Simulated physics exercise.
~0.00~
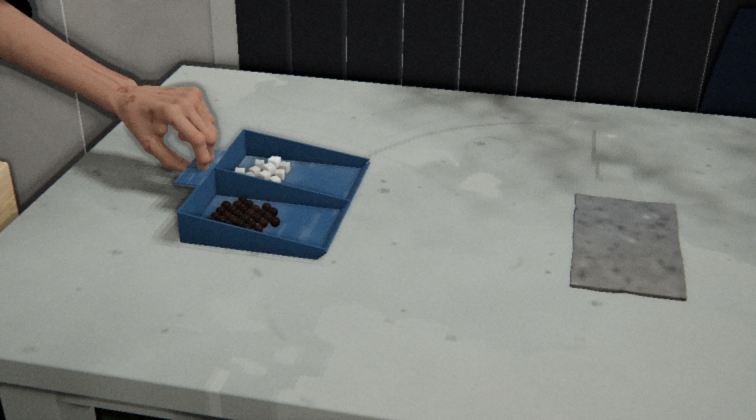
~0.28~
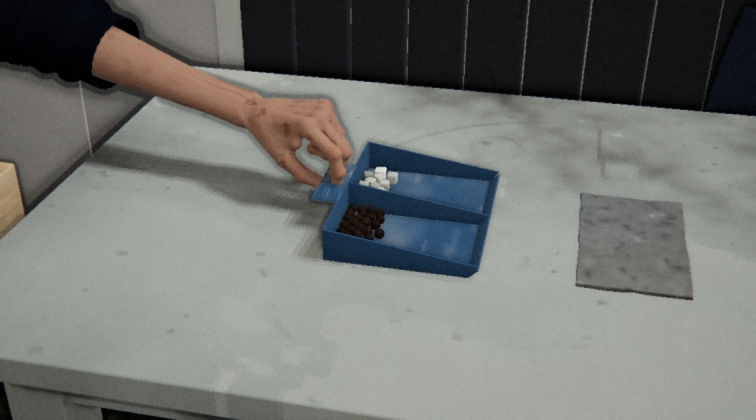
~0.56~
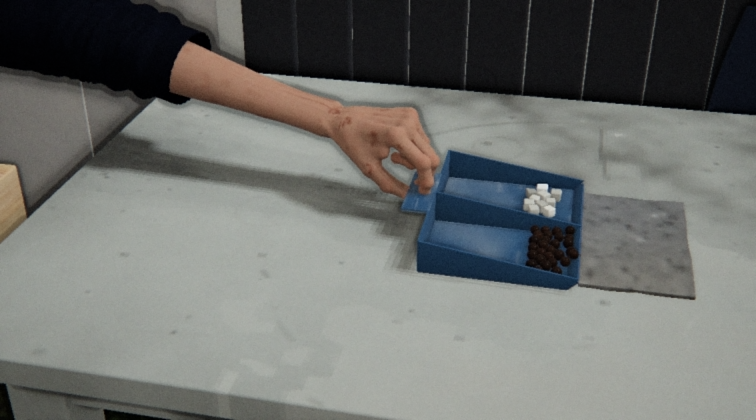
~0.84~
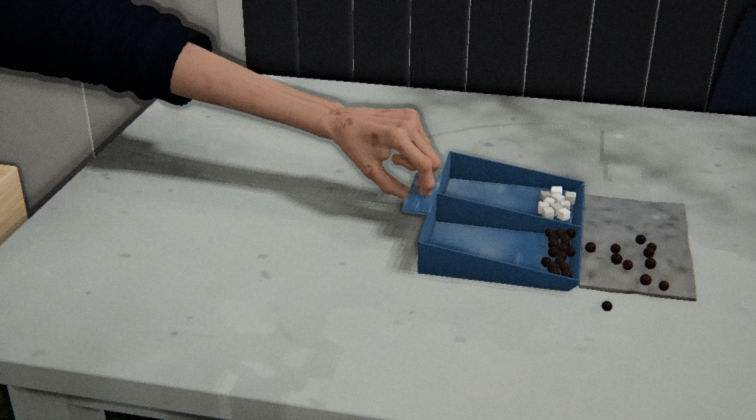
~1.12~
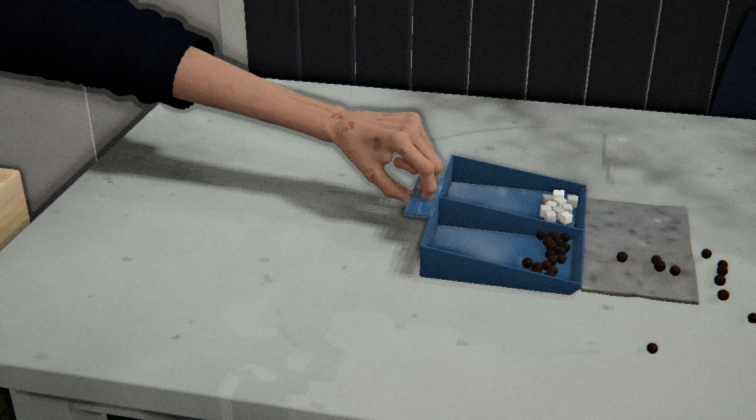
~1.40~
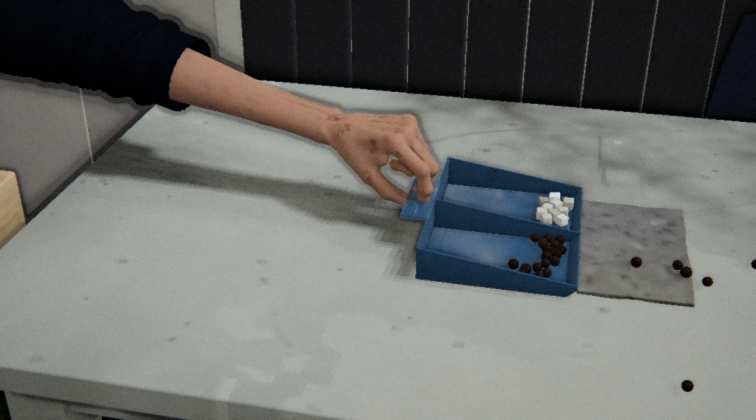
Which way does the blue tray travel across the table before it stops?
It slides to the right, with the hand pushing it from behind until it reaches the grey slab.
